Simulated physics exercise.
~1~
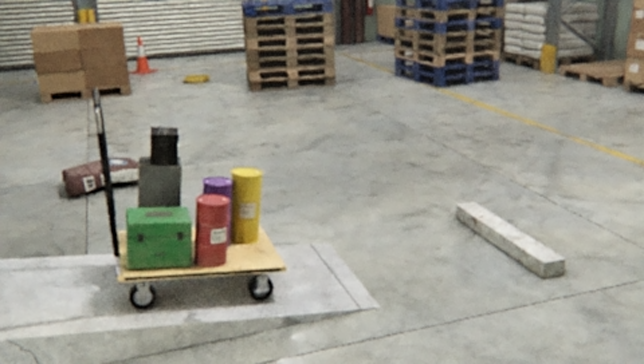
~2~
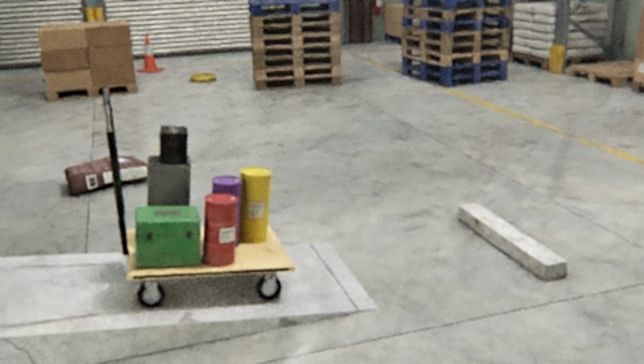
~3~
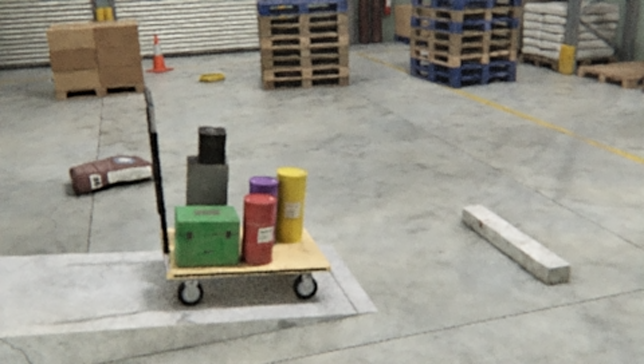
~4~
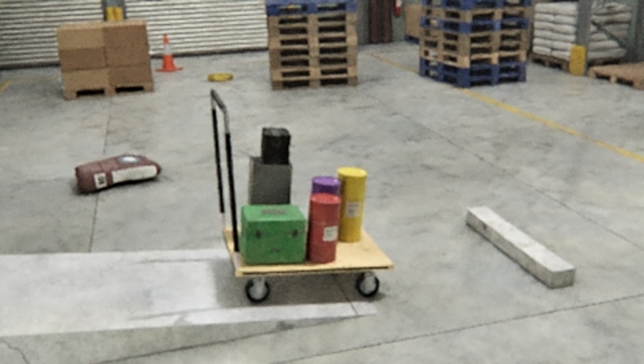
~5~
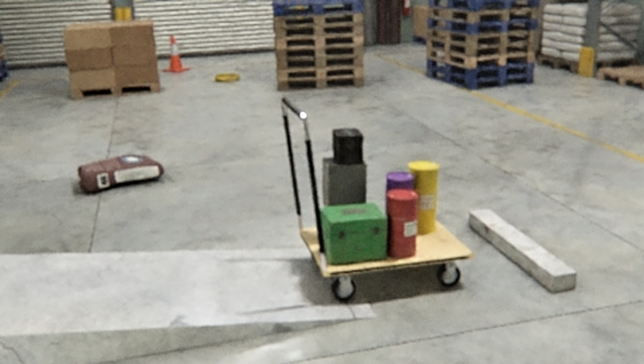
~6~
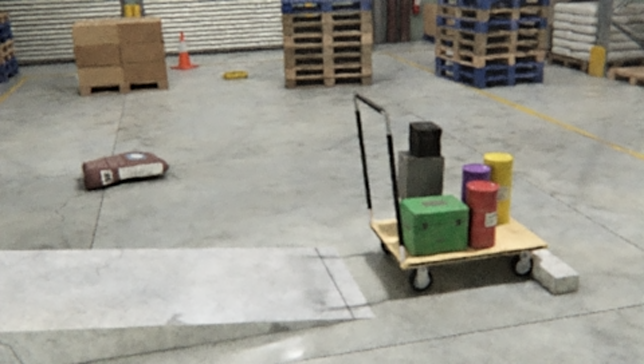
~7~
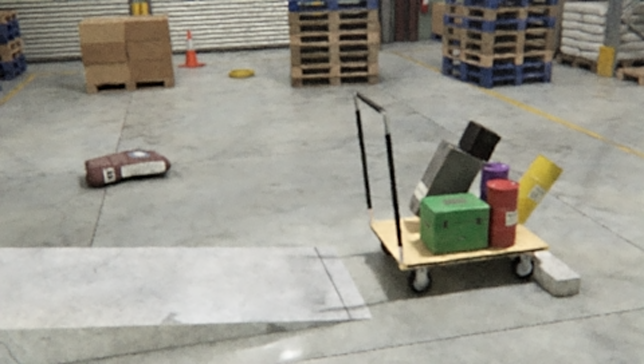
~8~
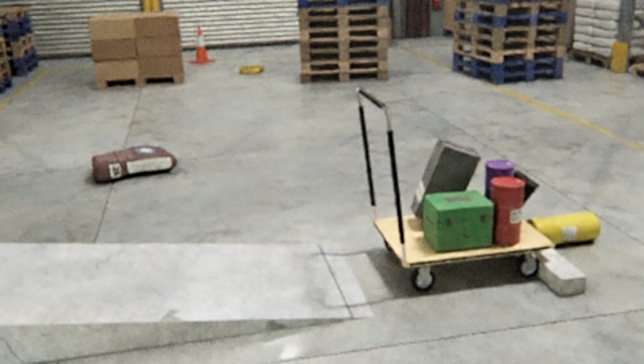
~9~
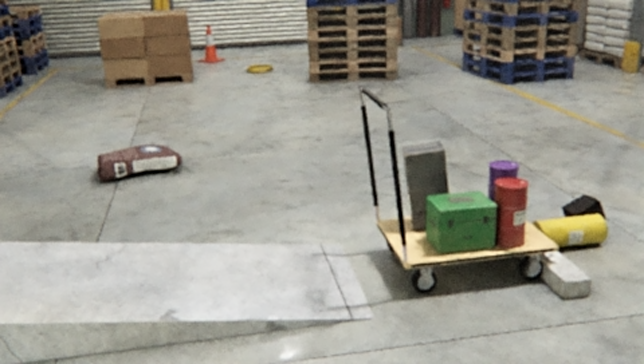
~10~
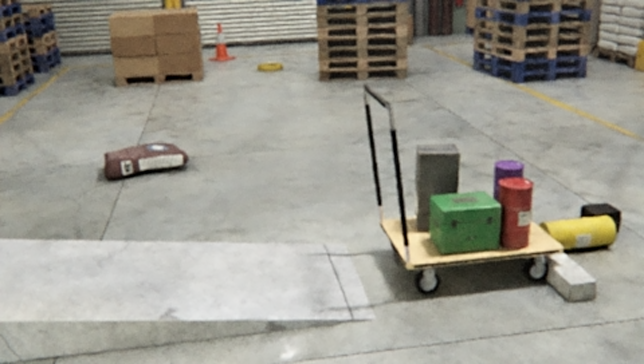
Loaded trolley rolling right off a ramp and stopping at a kerb, the yellow canister and black box toppling onto the floor.
